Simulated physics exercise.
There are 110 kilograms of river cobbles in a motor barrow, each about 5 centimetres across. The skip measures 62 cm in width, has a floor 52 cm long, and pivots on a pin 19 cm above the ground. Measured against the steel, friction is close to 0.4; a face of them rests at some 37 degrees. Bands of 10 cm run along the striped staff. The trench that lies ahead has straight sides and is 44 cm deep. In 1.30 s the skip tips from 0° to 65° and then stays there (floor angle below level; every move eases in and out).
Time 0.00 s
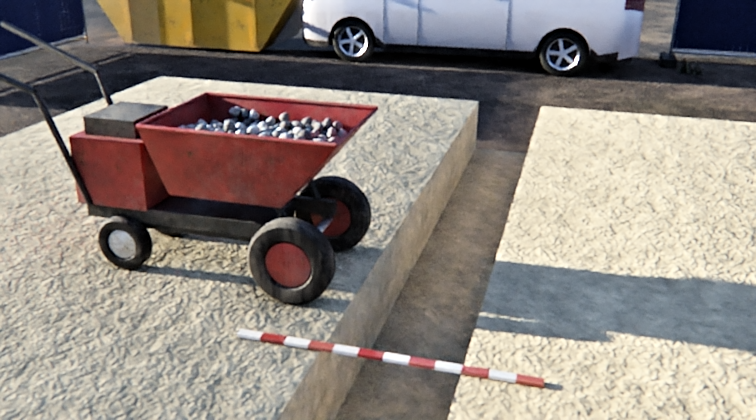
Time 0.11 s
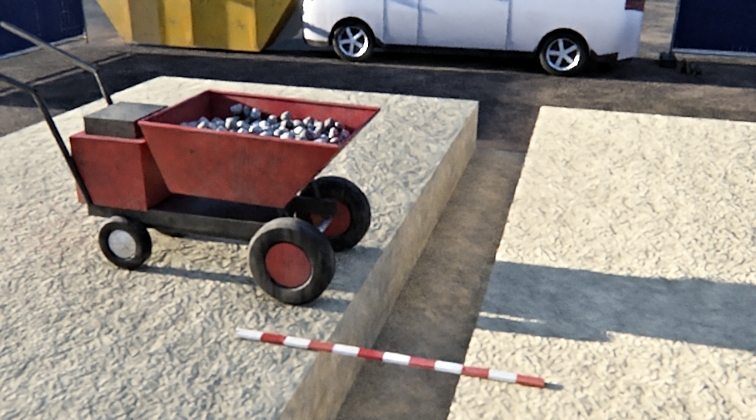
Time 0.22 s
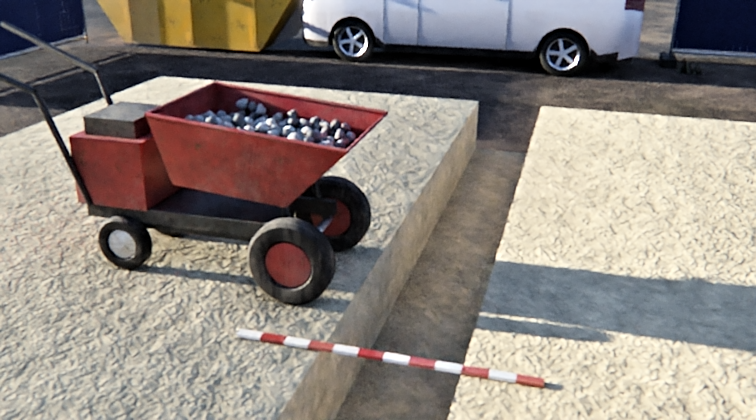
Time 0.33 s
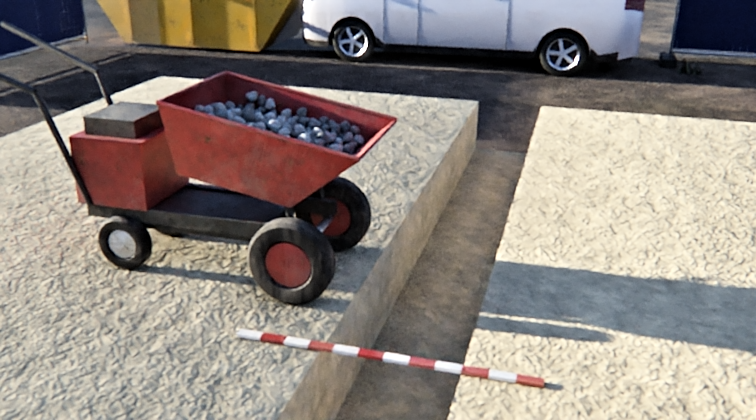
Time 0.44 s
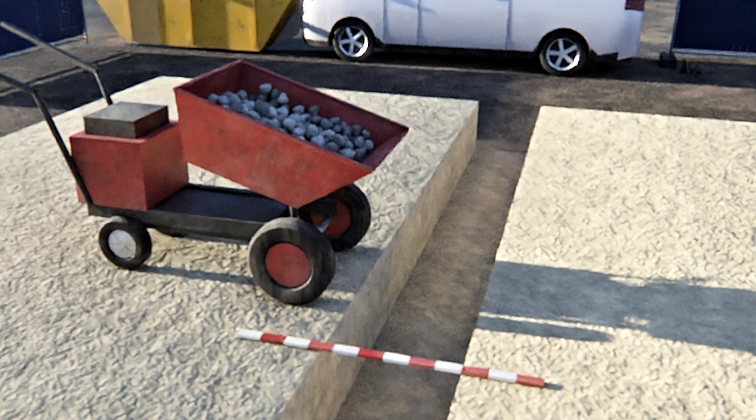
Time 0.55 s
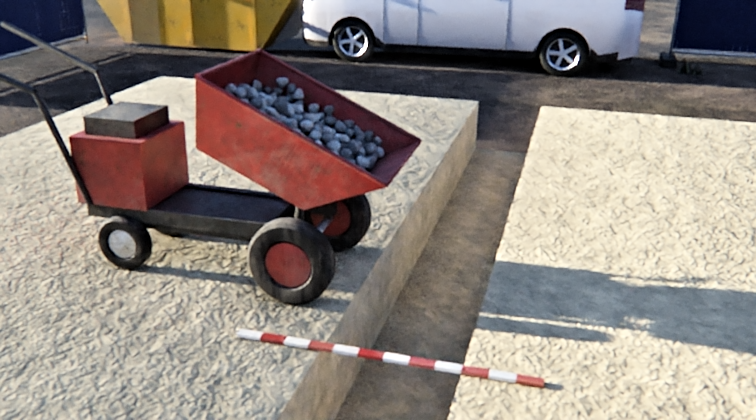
On a worksite with pale, rough slabs split by a straight trench, a red dumper full of grey stones stands at the left slab's edge, near a red-and-white striped staff. Its skip starts level, then the back rises steadily, slanting the front lip down toward the right, while the wheels stay still.
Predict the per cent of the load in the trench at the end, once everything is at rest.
Near 69 per cent.
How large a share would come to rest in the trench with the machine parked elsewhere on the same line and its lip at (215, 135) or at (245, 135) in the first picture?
The first gives about 85 percent and the second about 100 percent.
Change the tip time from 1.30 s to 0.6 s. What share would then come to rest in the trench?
Roughly 50% would finish there.
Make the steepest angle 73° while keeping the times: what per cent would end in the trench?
Then about 70 per cent.
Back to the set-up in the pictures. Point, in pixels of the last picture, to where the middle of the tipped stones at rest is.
Around (462, 361).
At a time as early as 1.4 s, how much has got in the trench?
By then, around 15 percent.
After 1.0 s the floor is at 55°; 100 % in the skip; the foremost stones are at (416, 214).
After 1.4 s the floor is at 65°; 76 % in the skip, 17 % in the trench, 8 % past the trench; the foremost stones are at (517, 309).
After 1.8 s the floor is at 65°; 38 % in the skip, 32 % in the trench, 30 % past the trench; the foremost stones are at (618, 308).
After 3.7 s the floor is at 65°; 0 % in the skip, 69 % in the trench, 31 % past the trench; the foremost stones are at (701, 313).
